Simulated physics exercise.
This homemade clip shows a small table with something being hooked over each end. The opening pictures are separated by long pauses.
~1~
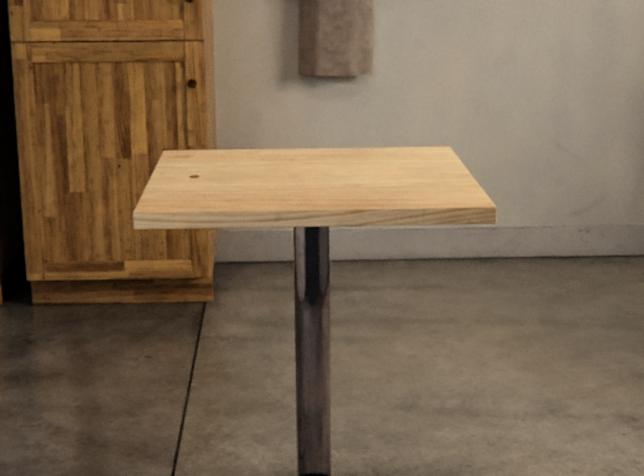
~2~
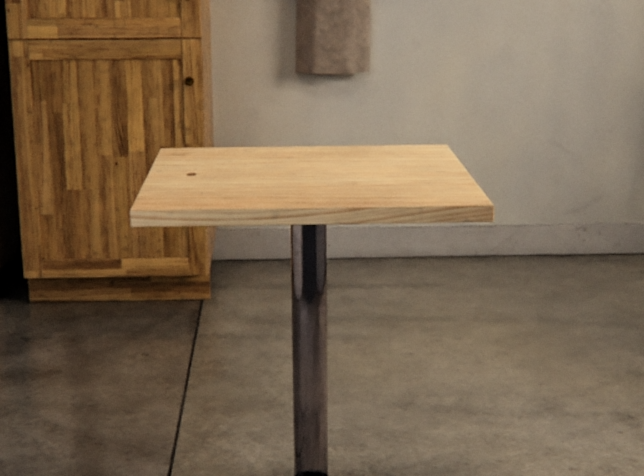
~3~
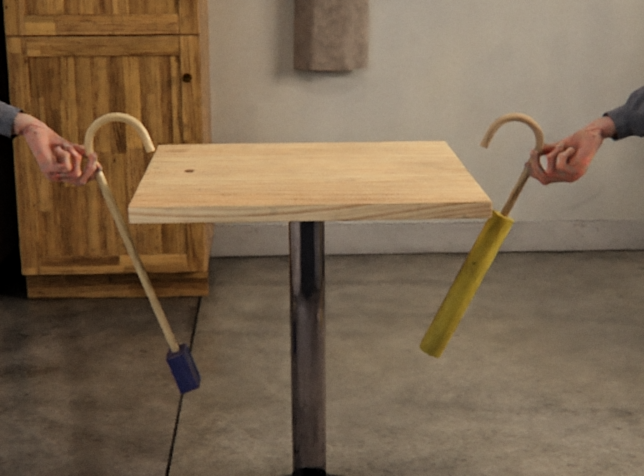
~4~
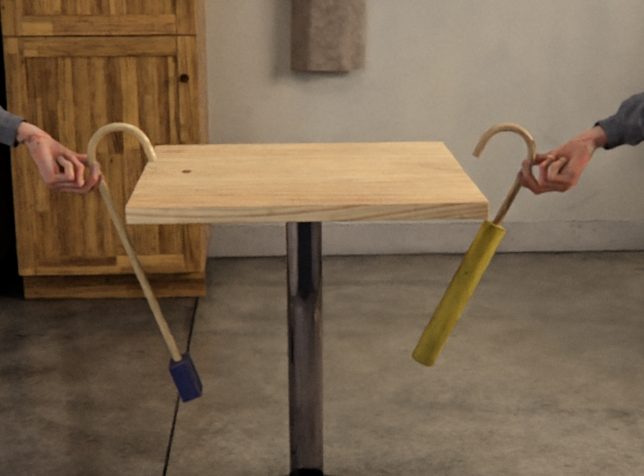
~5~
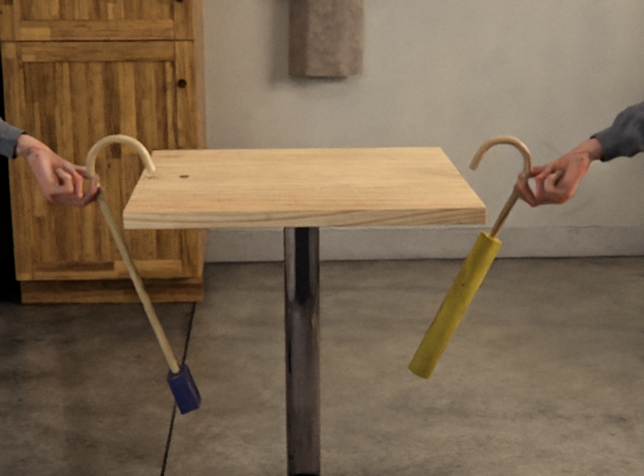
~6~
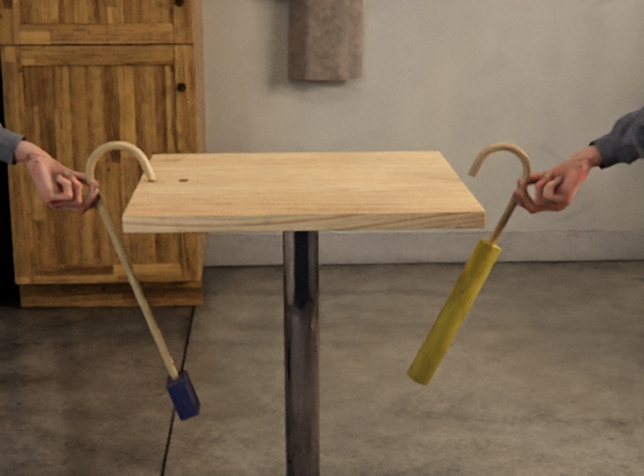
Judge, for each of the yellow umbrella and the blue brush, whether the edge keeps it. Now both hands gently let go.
One by one: The yellow umbrella does not stay, the blue brush does not fall.
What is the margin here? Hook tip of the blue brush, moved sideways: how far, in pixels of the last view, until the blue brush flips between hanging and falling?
Left, 12 pixels.
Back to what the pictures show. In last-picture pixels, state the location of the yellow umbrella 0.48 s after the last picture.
Close to (523, 447).
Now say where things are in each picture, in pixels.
Table (311, 183), in the first picture.
Table (308, 181), in the second picture.
Still on the way; yellow umbrella (469, 234); table (306, 177), in the third picture.
Still on the way; blue brush (162, 259); table (304, 178), in the fourth picture.
Still on the way; yellow umbrella (458, 256); table (301, 183), in the fifth picture.
In place, still held; yellow umbrella (457, 263); blue brush (160, 278); table (301, 187), in the sixth picture.
Then, 0.32 s later than the last frame, yellow umbrella fallen near (461, 417); blue brush at rest near (159, 278).
Then, 0.48 s later than the last frame, yellow umbrella dropping near (523, 447); blue brush at rest near (158, 278).
When it is over, the yellow umbrella slips off; the blue brush hangs from the table, near (159, 278).
